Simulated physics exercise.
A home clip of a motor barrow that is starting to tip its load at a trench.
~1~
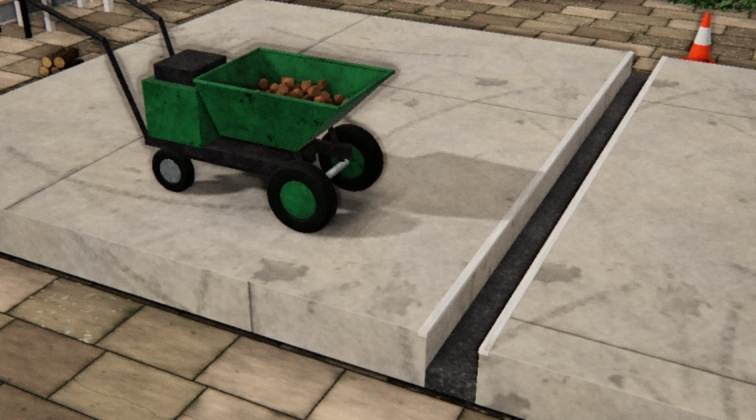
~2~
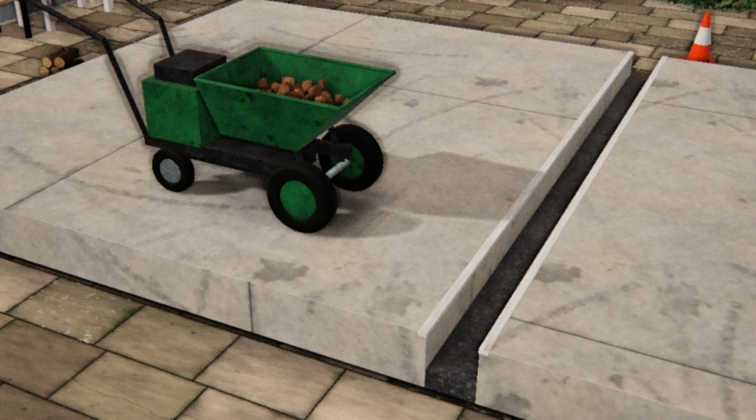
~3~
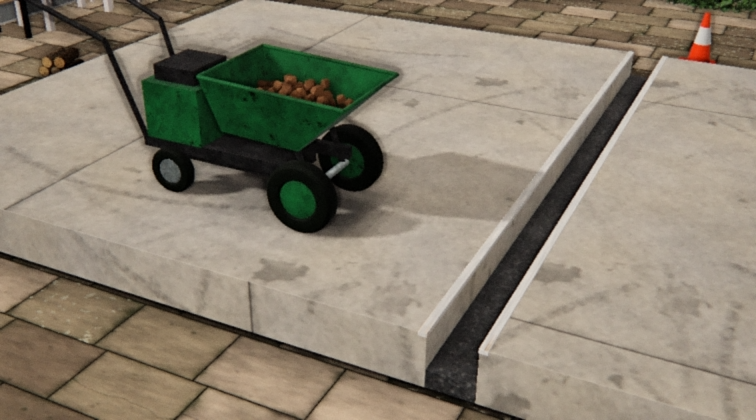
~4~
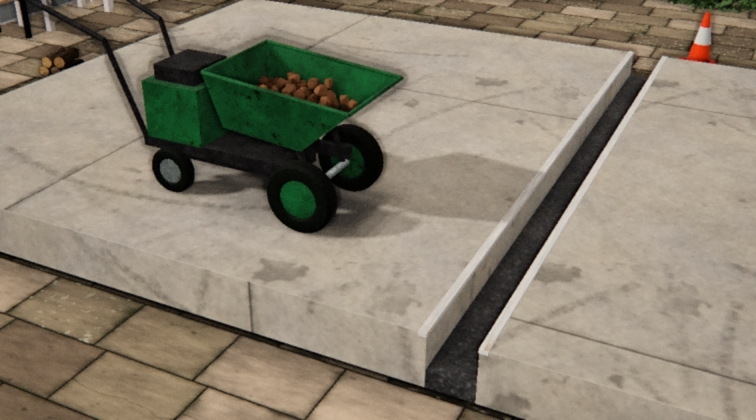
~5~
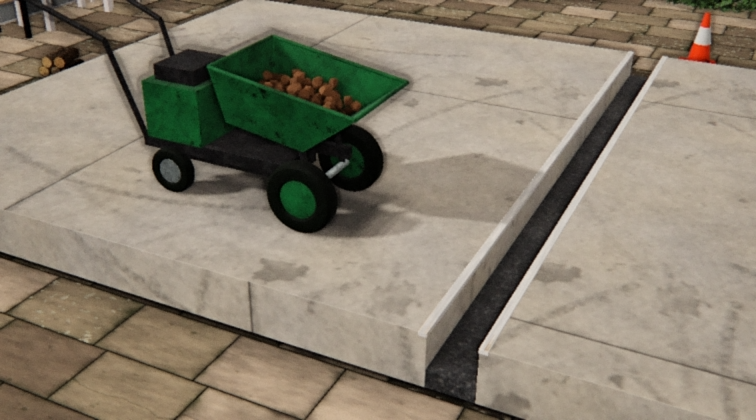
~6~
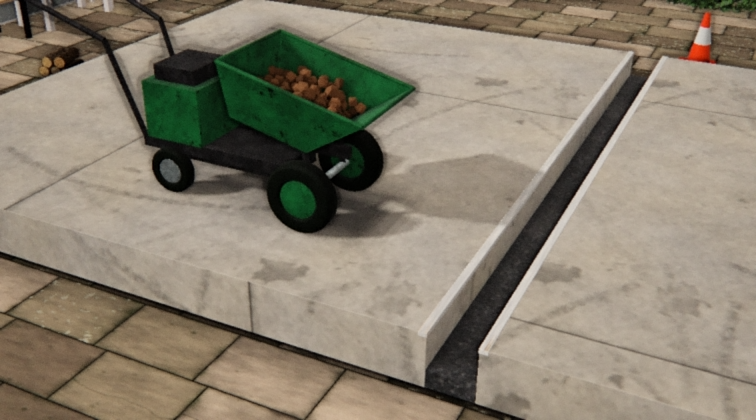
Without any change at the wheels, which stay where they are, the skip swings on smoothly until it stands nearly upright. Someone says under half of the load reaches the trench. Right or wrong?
Right.
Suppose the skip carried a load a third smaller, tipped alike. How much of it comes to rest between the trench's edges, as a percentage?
Roughly 30 per cent of it.
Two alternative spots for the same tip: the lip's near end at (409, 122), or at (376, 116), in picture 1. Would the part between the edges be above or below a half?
The first place leaves the greater portion between the edges, the second place the greater portion.
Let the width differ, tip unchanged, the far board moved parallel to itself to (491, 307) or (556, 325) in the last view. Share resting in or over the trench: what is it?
The first try lands around 30 %, the second around 30 %.
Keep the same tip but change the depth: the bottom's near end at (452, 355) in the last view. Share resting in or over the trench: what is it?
I'd put it at about 30 in a hundred.
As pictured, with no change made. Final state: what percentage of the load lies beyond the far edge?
Result: Close to 0 %.
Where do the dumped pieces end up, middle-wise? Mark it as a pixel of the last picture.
Close to (473, 241) in the last picture.
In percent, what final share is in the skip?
I'd put it at about 10 per cent.
Shortly afterwards, skip tipped steeply; the whole lot in the skip.
Next, skip tipped right over; all but a few in the skip; a little short of the trench.
Some moments later, skip tipped right over; near a quarter in the skip; near two thirds short of the trench; near a quarter in or heaped over the trench.
In the end, skip tipped right over; a little in the skip; near half short of the trench; near a third in or heaped over the trench; none at all beyond it.
